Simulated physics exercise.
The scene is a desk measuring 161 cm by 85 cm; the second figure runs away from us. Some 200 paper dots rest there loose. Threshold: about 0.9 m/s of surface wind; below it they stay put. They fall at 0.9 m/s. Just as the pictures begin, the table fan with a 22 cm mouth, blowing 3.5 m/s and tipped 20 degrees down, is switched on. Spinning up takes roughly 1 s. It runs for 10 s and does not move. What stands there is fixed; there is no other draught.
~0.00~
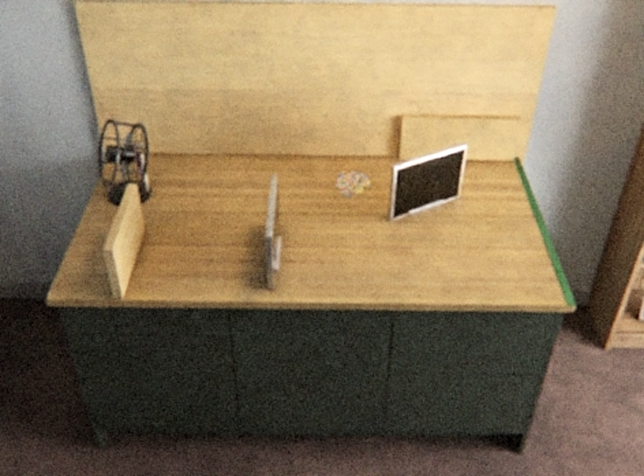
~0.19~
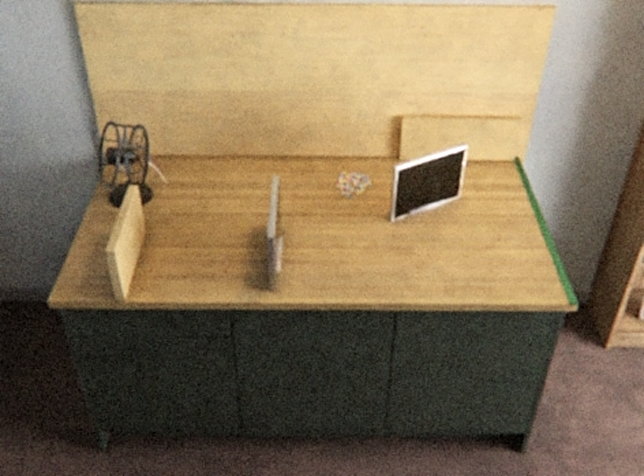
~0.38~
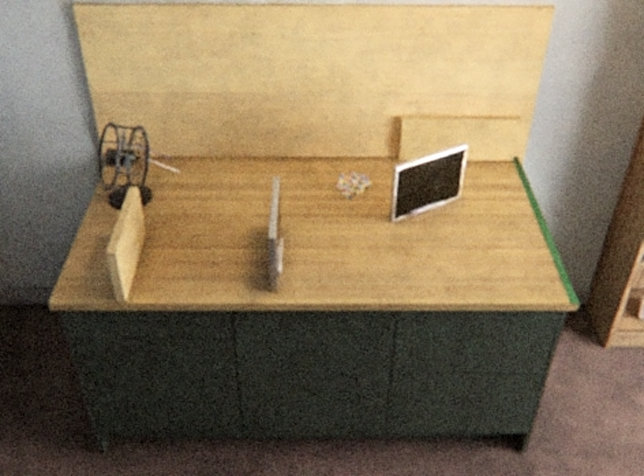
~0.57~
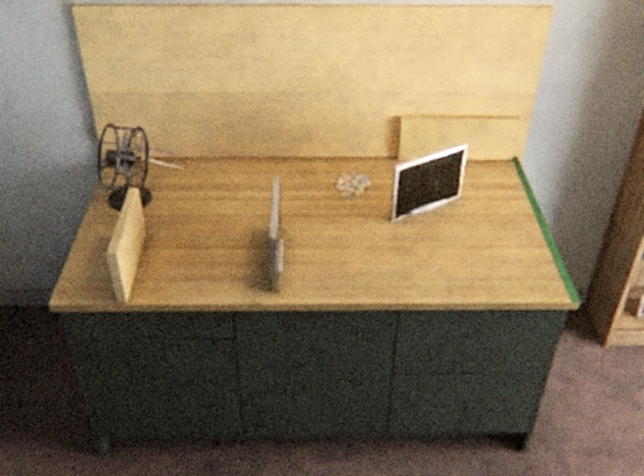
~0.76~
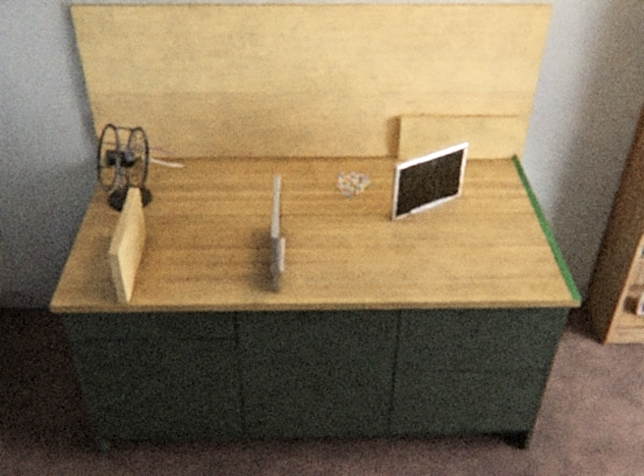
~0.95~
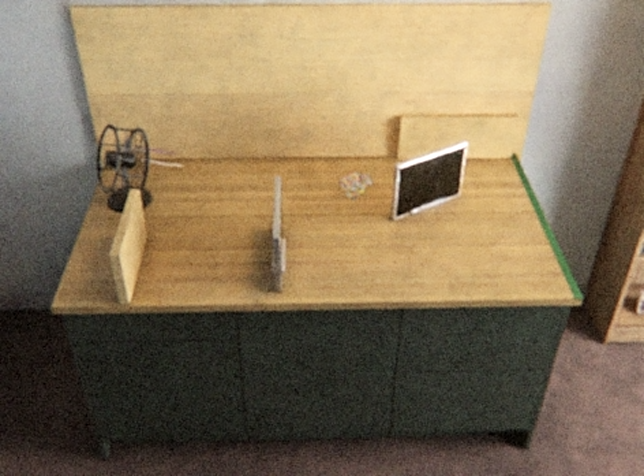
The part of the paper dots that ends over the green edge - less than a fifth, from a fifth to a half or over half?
Beyond half.
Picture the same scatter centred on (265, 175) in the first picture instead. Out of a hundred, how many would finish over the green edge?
In that case I'd expect around 80 percent.
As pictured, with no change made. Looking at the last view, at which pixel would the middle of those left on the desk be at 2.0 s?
The middle ends up close to (430, 200).
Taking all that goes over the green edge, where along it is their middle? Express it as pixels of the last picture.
I'd point to somewhere near (533, 191).
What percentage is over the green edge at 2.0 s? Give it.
I'd say near 60 per cent by then.
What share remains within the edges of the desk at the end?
Near 15 %.
After 2.0 s, 62 % are on the move or not yet settled, 55 % are over the green edge; the middle of those still in play is near (430, 198).
After 3.2 s, 31 % are on the move or not yet settled, 66 % are over the green edge; the middle of those still in play is near (430, 200).
After 5.5 s, 19 % are on the move or not yet settled, 78 % are over the green edge; the middle of those still in play is near (430, 200).
After 10.0 s, at the end, 86 % are over the green edge.
